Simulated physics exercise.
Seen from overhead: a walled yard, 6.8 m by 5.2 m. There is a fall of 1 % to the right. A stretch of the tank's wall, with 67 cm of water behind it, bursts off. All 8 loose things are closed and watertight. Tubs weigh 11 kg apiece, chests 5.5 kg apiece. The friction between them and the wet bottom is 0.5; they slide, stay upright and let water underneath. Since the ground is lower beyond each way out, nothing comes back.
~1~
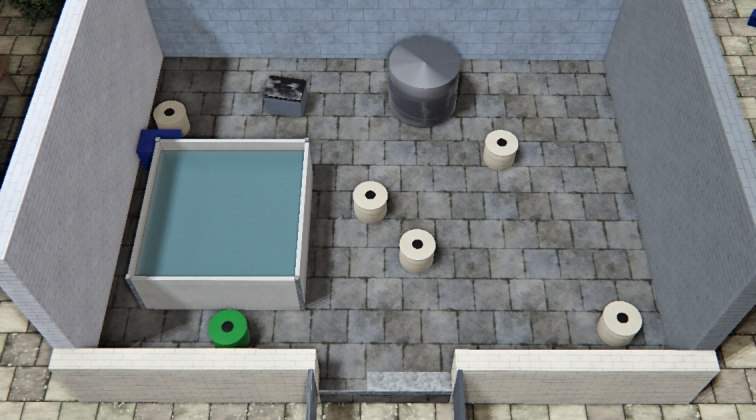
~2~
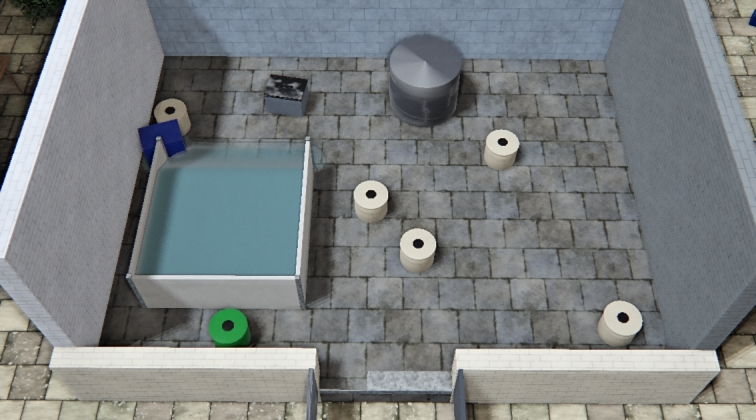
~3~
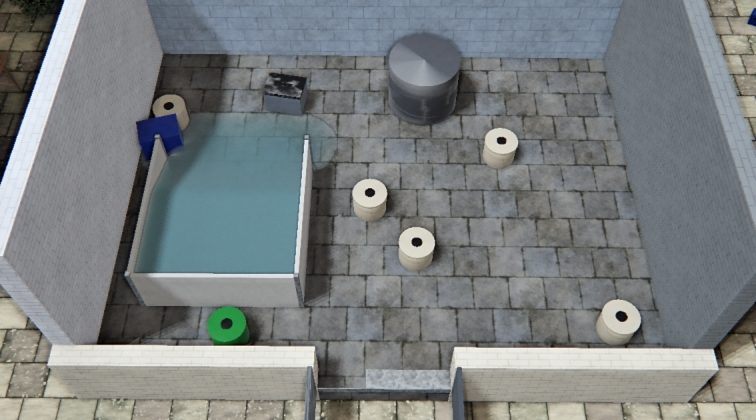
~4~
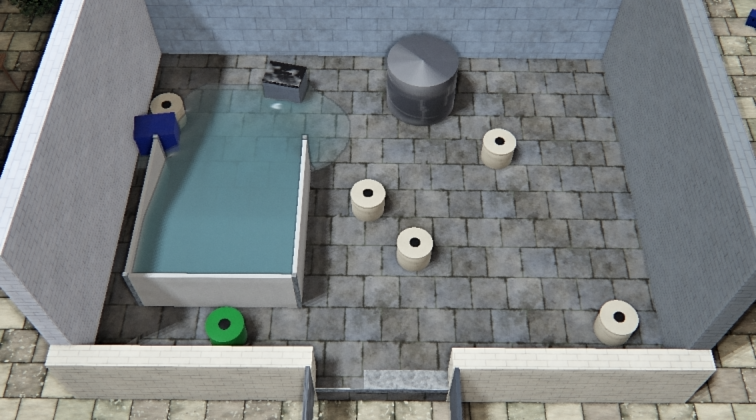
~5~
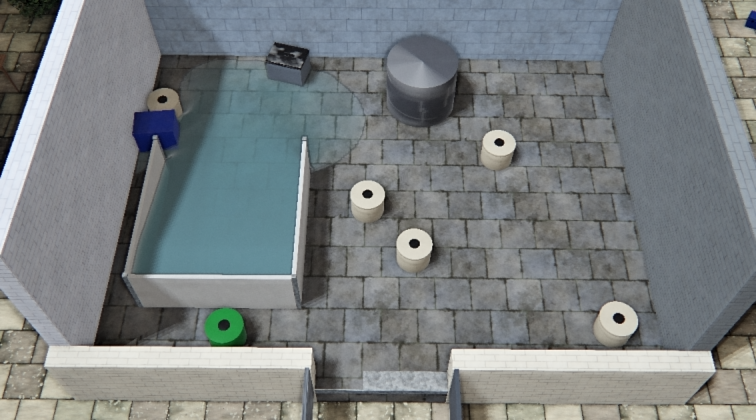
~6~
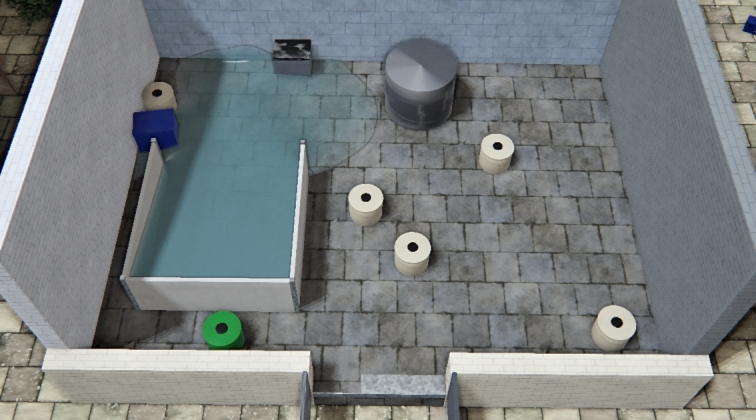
In the video, the back side of a square water tank in a walled yard gives way, and water spreads across the paving toward the back wall, shifting a blue chest, a nearby cream tub and a dark grey box slightly.
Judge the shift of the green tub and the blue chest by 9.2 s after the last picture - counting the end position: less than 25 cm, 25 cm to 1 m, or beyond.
As I see it, the green tub ends a long way off; the blue chest ends a long way off.
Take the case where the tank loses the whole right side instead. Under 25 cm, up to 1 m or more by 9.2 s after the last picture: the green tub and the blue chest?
If so, the green tub remains in place, the blue chest remains in place.
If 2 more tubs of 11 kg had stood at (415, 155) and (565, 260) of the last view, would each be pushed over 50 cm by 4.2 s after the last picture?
First far enough, second not far enough.
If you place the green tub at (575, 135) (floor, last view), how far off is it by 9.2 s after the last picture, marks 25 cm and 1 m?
I'd say it lands far off.
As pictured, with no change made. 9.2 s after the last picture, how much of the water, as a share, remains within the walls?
94 % or so.
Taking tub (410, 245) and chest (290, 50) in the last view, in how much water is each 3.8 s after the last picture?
4 and 13 cm.
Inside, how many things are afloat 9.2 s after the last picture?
At that instant the tally stands at 6.
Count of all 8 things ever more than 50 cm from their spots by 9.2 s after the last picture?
7.
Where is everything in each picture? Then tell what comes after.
In the first frame, the green tub at (227, 327), on the bottom; the blue chest at (158, 141) rests on the ground; water covers 3.9 m2; 0 of 8 have shifted.
In the second frame, the green tub at (228, 326) rests on the ground; the blue chest at (160, 134) rests on the ground, 9 cm from its start; water covers 5.0 m2; 1 of 8 have shifted.
In the third frame, the green tub at (226, 324), on the bottom; the blue chest at (158, 128) rests on the ground, 15 cm from its start; 6.3 m2 under water; 2 of 8 have shifted.
In the fourth frame, the green tub at (224, 324), on the bottom; the blue chest at (154, 125) rests on the ground, 20 cm from its start; 7.7 m2 under water; 3 of 8 have shifted.
In the fifth frame, the green tub at (224, 325), on the bottom; the blue chest at (153, 122) rests on the ground, 25 cm from its start; 9.2 m2 under water; 3 of 8 have shifted.
In the sixth frame, the green tub at (222, 329), on the bottom; the blue chest at (153, 121) floats, 30 cm from its start; water covers 10.5 m2; 3 of 8 have shifted.
Then, 1.2 s after the last picture the green tub is near (222, 329), 0.0 m from its start, aground; the blue chest is near (169, 66), 1.1 m from its start, afloat; 0 of 8 are out; 3 afloat.
Then, 3.8 s after the last picture the green tub is near (222, 329), 0.0 m from its start, aground; the blue chest is near (221, 114), 1.0 m from its start, afloat; 0 of 8 are out; 3 afloat.
Then, 6.2 s after the last picture the green tub is near (372, 327), 1.8 m from its start, aground; the blue chest is near (247, 140), 1.3 m from its start, afloat; 0 of 8 are out; 4 afloat.
Then, 9.2 s after the last picture the green tub is near (357, 332), 1.6 m from its start, afloat; the blue chest is near (330, 96), 2.5 m from its start, afloat; 0 of 8 are out; 6 afloat.
